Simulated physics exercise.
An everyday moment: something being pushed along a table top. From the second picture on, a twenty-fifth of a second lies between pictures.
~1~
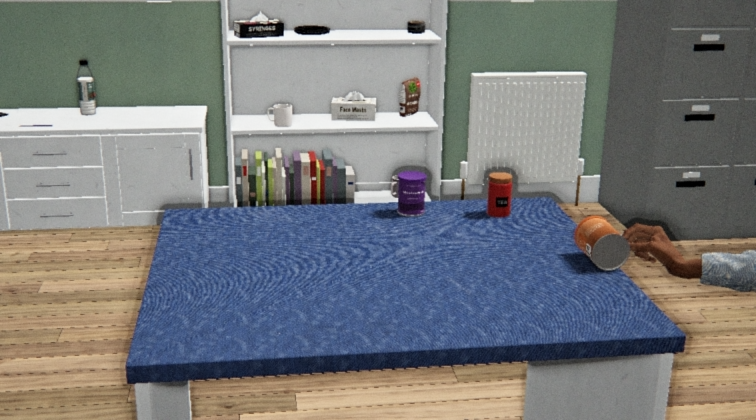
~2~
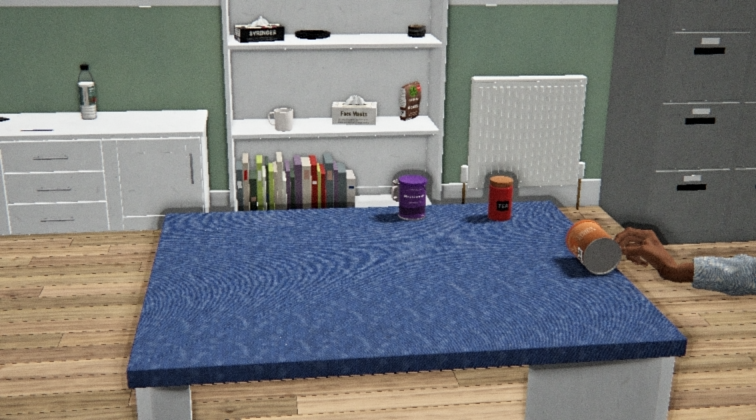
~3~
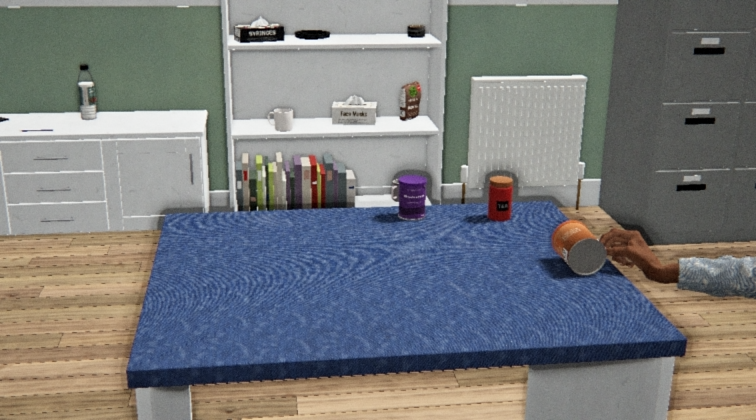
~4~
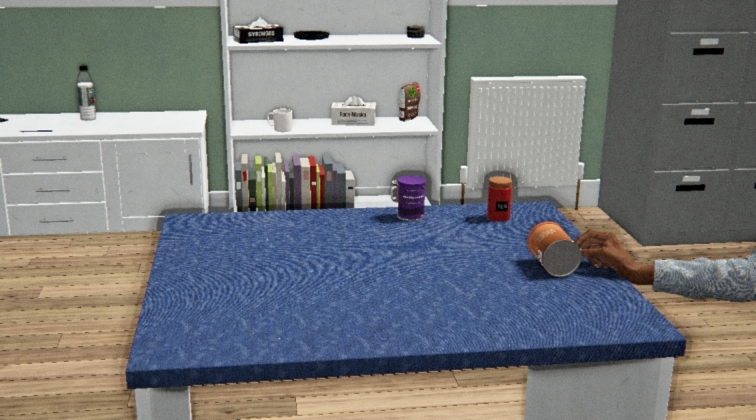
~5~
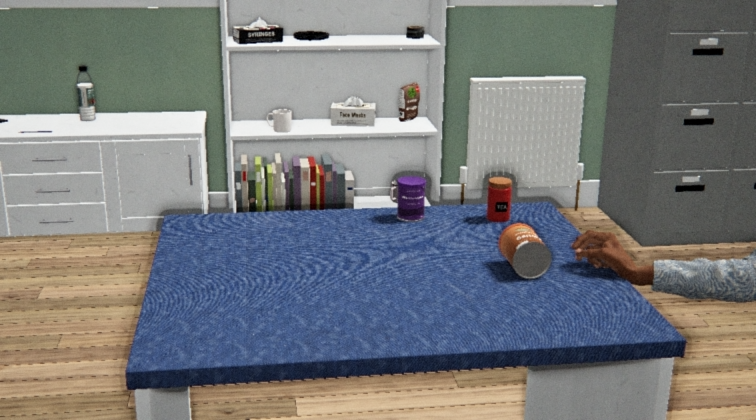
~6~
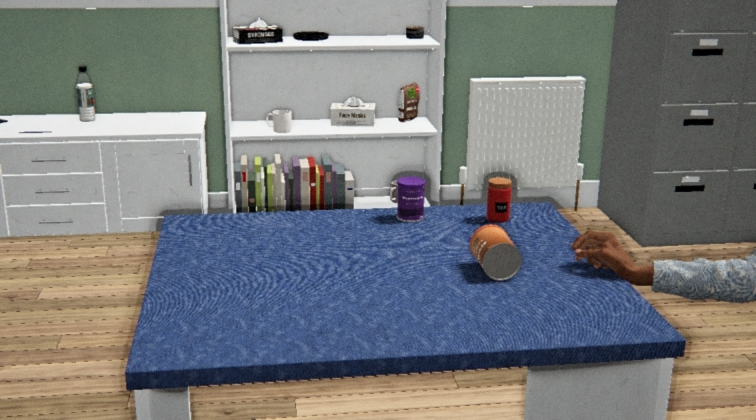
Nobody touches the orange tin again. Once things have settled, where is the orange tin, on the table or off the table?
The orange tin drops to the floor.
Then, 0.20 s after the last picture, orange tin rolled well along near (352, 259).
Then, 0.40 s after the last picture, orange tin rolled well along near (208, 265).
Then, 0.70 s after the last picture, orange tin now off the table.
Then, 0.90 s after the last picture, things are still on the move.
By the end, off the table, orange tin.
